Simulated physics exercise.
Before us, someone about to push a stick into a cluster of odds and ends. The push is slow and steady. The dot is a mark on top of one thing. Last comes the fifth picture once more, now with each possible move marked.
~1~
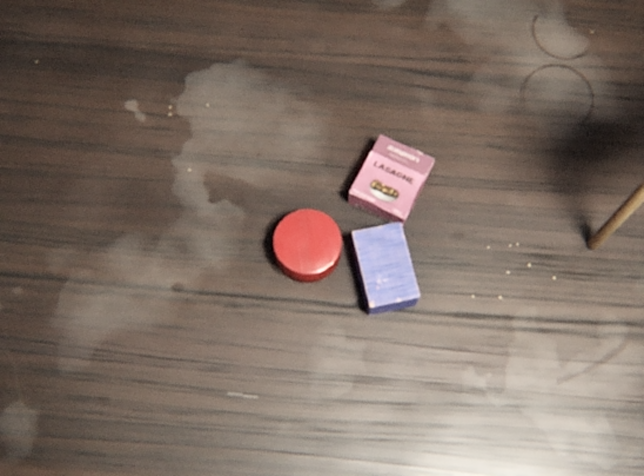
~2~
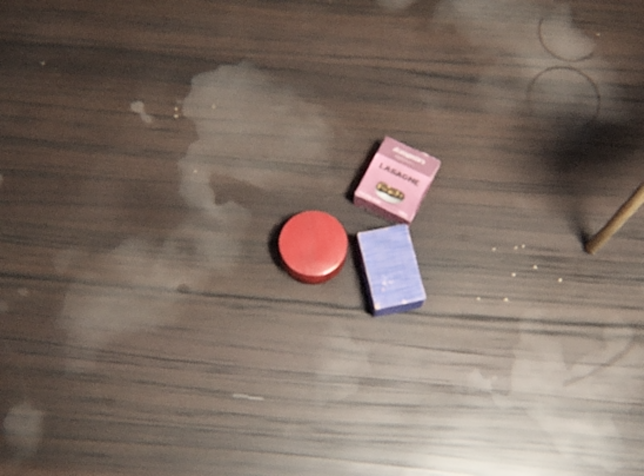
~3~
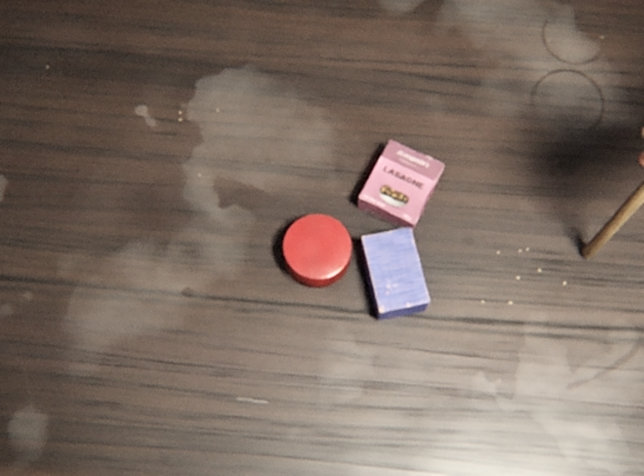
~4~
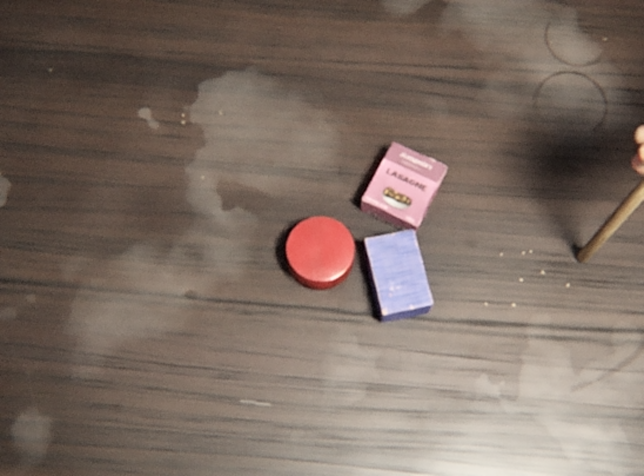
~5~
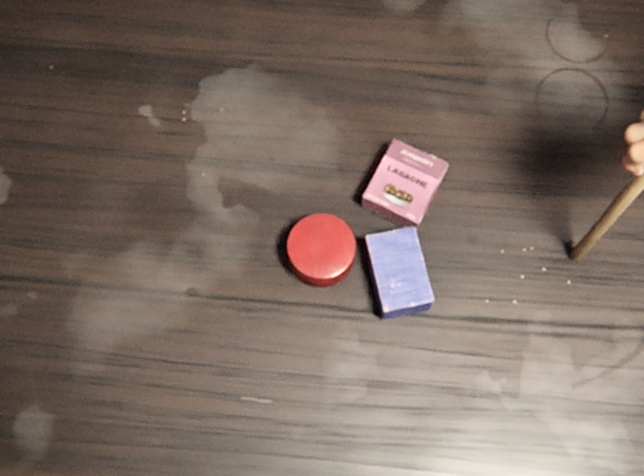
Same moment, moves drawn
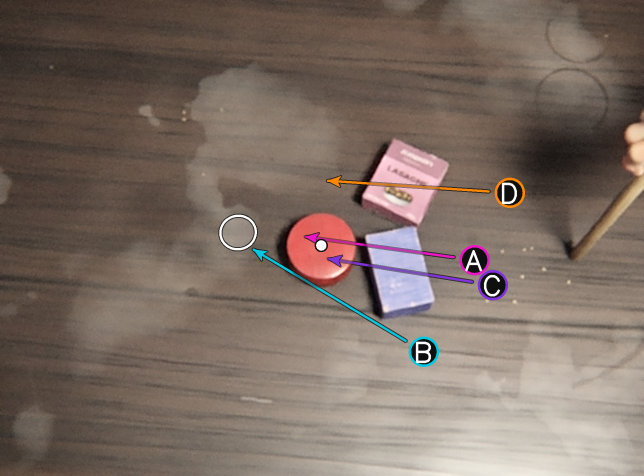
At the start, a red tin, a pink packet and a blue block sit close together on a dark, stained wooden surface, with a stick at the right edge. The whole view shifts slightly, then fingers gripping the stick come into sight as its tip edges left, still clear of the objects.
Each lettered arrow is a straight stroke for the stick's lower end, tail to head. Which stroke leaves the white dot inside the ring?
Stroke C brings the dot into the ring.
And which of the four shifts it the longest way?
Stroke C.
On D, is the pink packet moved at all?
Yes.
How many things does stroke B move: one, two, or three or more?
One.
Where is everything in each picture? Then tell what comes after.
Blue block (384, 269); pink packet (390, 182); red tin (307, 246), in the first picture.
Red tin (313, 248); blue block (390, 270), in the second picture.
Pink packet (400, 187); red tin (317, 251), in the third picture.
Blue block (397, 276); pink packet (403, 189), in the fourth picture.
Red tin (321, 251); blue block (398, 273); pink packet (404, 186), in the fifth picture.
On the marked copy, A from (454, 257) to (305, 237); B from (406, 341) to (253, 249); C from (472, 282) to (329, 259); D from (489, 191) to (328, 181); the ring at (238, 232); the white dot at (321, 245).
With C. Early on, foot of the stick (419, 274); red tin (321, 251); blue block (389, 273).
Further on, foot of the stick (367, 266); red tin (279, 244); blue block (336, 260).
At the end, foot of the stick (329, 259); red tin (240, 239); blue block (297, 254); the dot on the red tin is in the ring.
As for the rest, A leaves the dotted thing at (282, 263); B leaves the dotted thing at (314, 236); D leaves the dotted thing at (321, 252).
